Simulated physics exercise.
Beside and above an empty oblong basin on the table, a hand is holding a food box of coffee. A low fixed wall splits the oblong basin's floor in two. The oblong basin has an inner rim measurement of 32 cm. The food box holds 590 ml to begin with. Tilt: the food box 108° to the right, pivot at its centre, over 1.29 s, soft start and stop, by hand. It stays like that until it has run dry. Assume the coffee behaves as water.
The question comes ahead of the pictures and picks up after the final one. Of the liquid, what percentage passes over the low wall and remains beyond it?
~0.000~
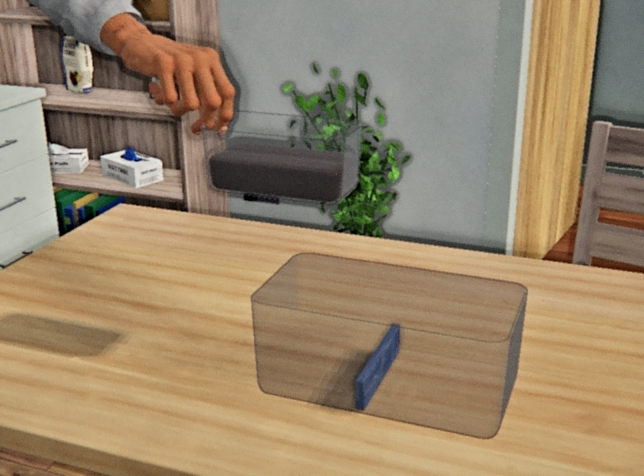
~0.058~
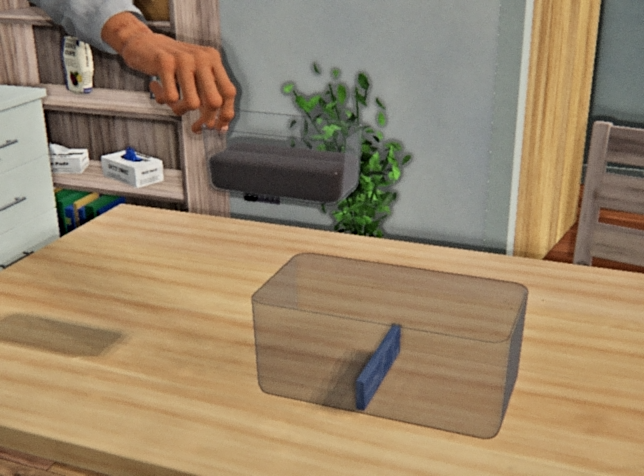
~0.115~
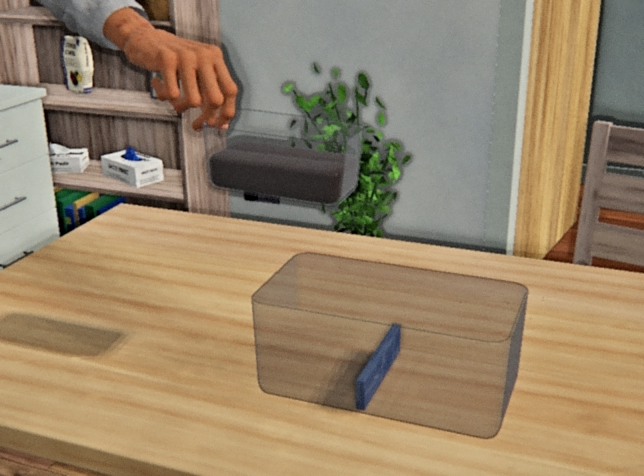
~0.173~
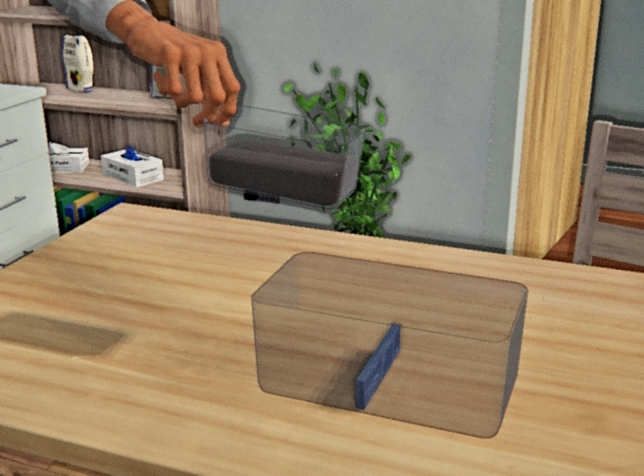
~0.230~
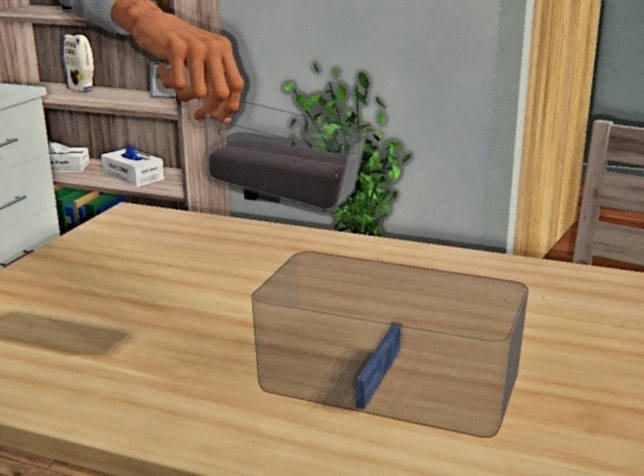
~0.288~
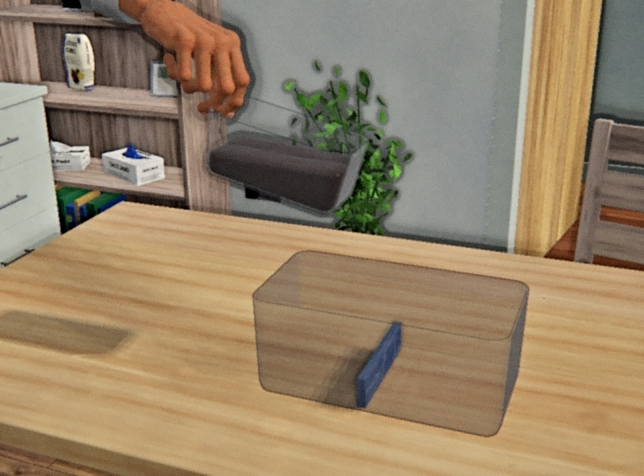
The far part has about 58 per cent.
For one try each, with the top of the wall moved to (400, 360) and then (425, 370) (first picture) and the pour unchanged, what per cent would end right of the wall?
Respectively 45 and 10 %.
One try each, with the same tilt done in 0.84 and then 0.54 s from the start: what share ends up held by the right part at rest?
I'd expect close to 55 per cent and then close to 50 per cent.
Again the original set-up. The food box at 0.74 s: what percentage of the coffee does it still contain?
I'd estimate some 52 % remains.
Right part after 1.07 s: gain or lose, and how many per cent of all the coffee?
The amount climbs by around 1.
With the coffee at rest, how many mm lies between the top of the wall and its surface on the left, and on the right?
Left side: Around 30 mm. Right side: Around 28 mm.
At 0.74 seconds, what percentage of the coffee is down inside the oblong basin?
Close to 10 in a hundred.
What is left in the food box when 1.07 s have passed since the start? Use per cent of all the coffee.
About 10 percent.
After 0.74 s the tilt is 66° and 53 per cent is still to pour, 1 is left of the wall and 10 right of it.
After 1.07 s the tilt is 100° and 11 per cent is still to pour, 21 is left of the wall and 56 right of it.
After 1.41 s the tilt is 108° and 0 per cent is still to pour, 41 is left of the wall and 57 right of it.
After 1.79 s the tilt is 108° and 0 per cent is still to pour, 42 is left of the wall and 57 right of it.
In the end 42 per cent lies left of the wall, 58 right of it and 1 outside.
